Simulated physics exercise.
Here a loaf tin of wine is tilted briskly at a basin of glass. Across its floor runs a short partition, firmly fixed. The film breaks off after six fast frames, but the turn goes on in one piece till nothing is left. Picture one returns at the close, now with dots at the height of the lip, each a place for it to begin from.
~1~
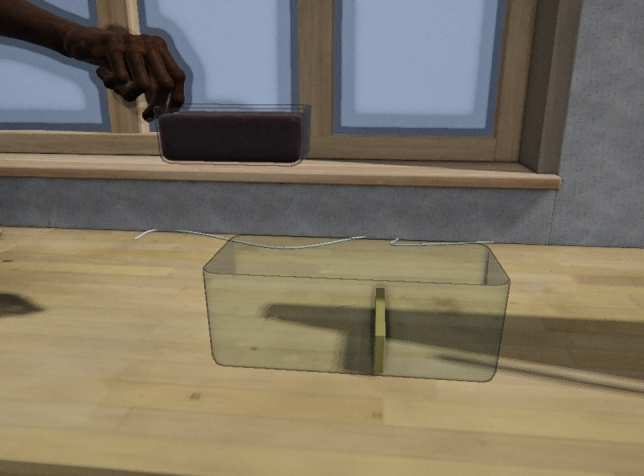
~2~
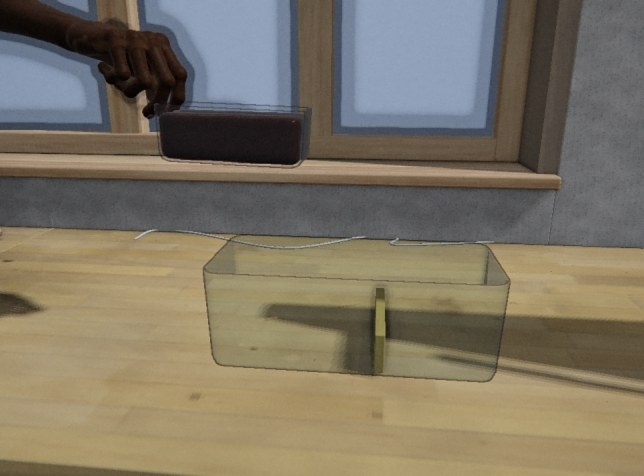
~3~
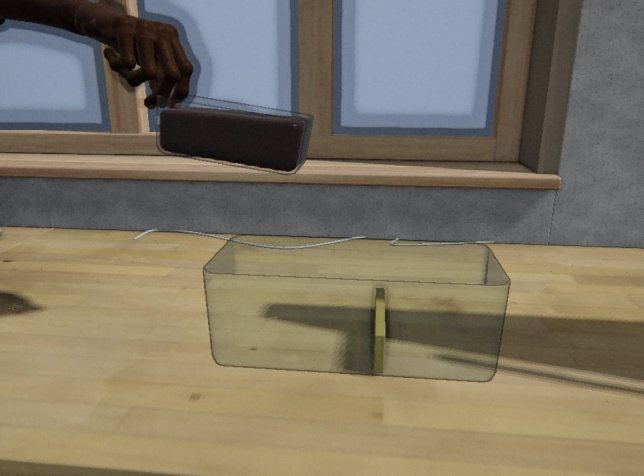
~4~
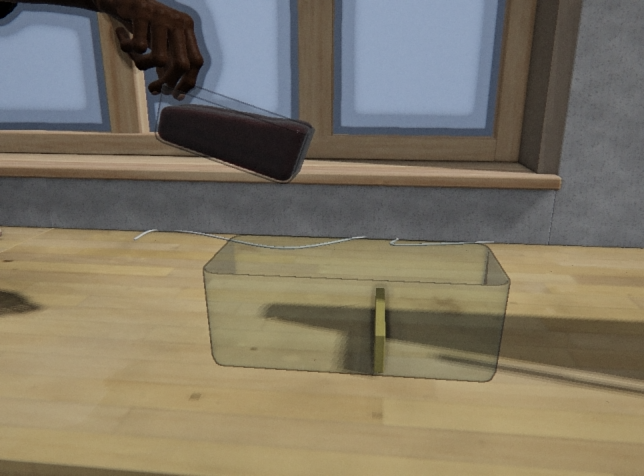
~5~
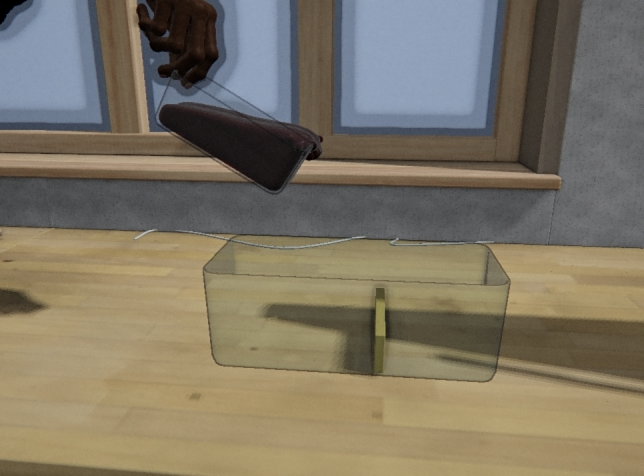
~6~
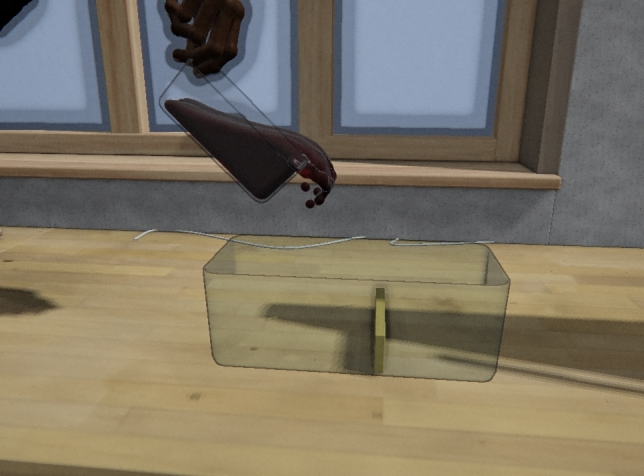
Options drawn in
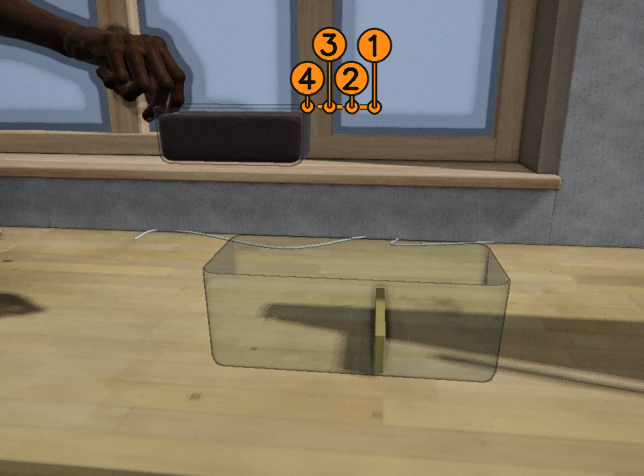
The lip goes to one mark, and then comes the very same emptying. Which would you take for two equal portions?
The best dot is 3.
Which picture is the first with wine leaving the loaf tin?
In picture 4.
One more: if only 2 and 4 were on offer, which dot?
It is 2.
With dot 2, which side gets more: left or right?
The right one.
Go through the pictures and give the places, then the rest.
Upright, lip at (305, 106); basin from (213, 361) to (495, 378); top of the wall at (380, 309); nothing has left yet, in the first picture.
Tipped about 2°, lip at (306, 109); nothing has left yet, in the second picture.
Tipped about 8°, lip at (308, 117); nothing has left yet, in the third picture.
Tipped about 18°, lip at (309, 130); wine is over the lip, down to (309, 130), in the fourth picture.
Tipped about 31°, lip at (308, 147); wine is over the lip, down to (316, 155), in the fifth picture.
Tipped about 45°, lip at (303, 164); wine is over the lip, down to (321, 200), in the sixth picture.
In orange, 1 at (374, 107); 2 at (351, 106); 3 at (329, 106); 4 at (307, 106).
If 1 is chosen, about 20 % ends left of the wall and 74 % right of it; 5 % is lost outside.
If 2 is chosen, about 30 % ends left of the wall and 66 % right of it; 4 % is lost outside.
If 3 is chosen, about 47 % ends left of the wall and 48 % right of it; 5 % is lost outside.
If 4 is chosen, about 81 % ends left of the wall and 12 % right of it; 7 % is lost outside.
